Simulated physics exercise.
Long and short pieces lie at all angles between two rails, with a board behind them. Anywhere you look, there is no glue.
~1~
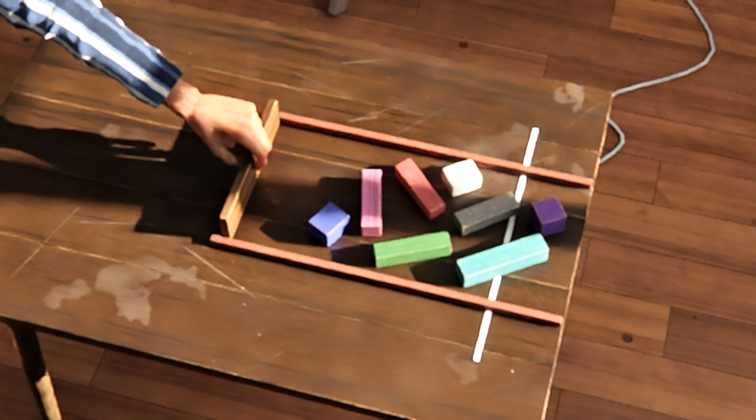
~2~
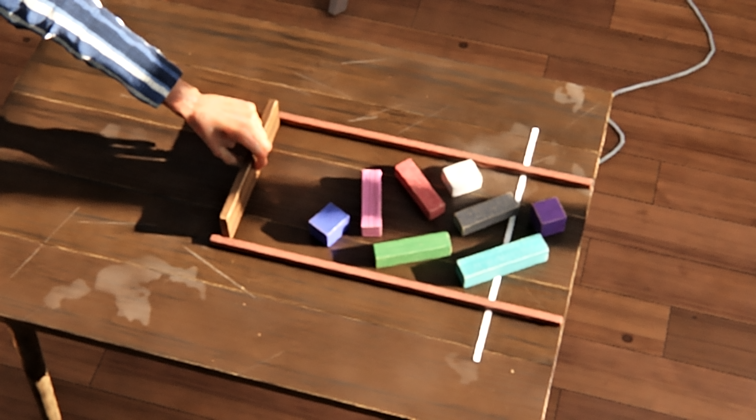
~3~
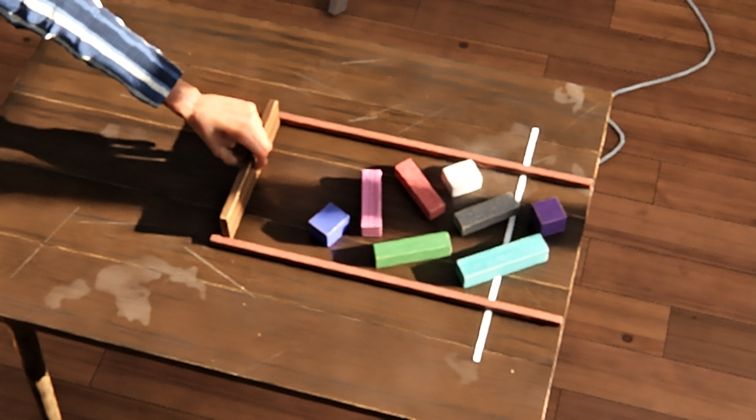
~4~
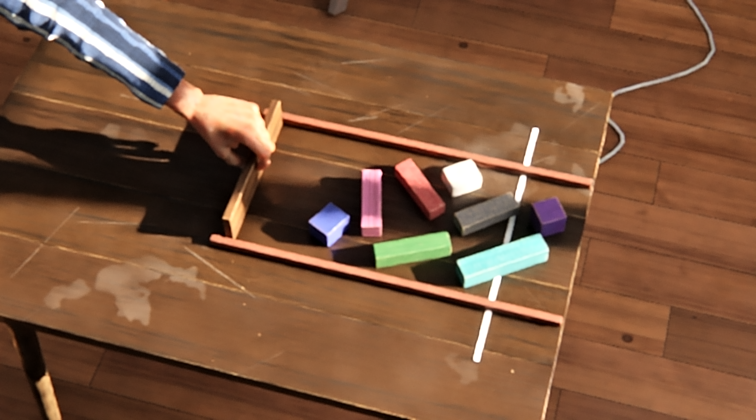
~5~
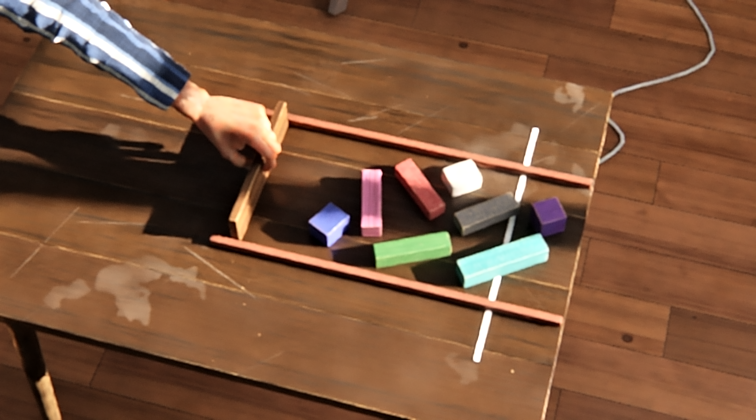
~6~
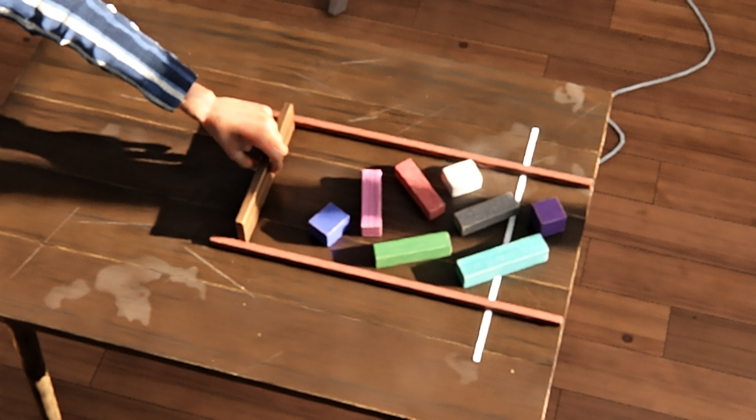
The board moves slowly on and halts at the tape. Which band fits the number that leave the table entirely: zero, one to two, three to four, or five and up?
I expect only one or a pair of them will drop off.
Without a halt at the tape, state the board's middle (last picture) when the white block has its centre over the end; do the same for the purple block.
(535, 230) and (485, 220), more or less.
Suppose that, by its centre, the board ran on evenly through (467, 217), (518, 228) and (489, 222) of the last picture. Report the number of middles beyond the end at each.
Per position: 0 / 3 / 1.
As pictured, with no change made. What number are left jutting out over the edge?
The answer comes to 2.
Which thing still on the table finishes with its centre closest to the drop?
Answer: The turquoise bar.
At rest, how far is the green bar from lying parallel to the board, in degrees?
The angle is some 50°.
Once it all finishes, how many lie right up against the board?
The number is 4.
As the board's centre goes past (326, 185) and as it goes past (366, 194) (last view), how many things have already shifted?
So far 1, and 2 at the second.
Early on, none off yet; purple block at rest near (548, 217); turquoise bar at rest near (502, 261); grey bar at rest near (487, 214).
Finally, the number that fall off is one or two; lost, purple block.
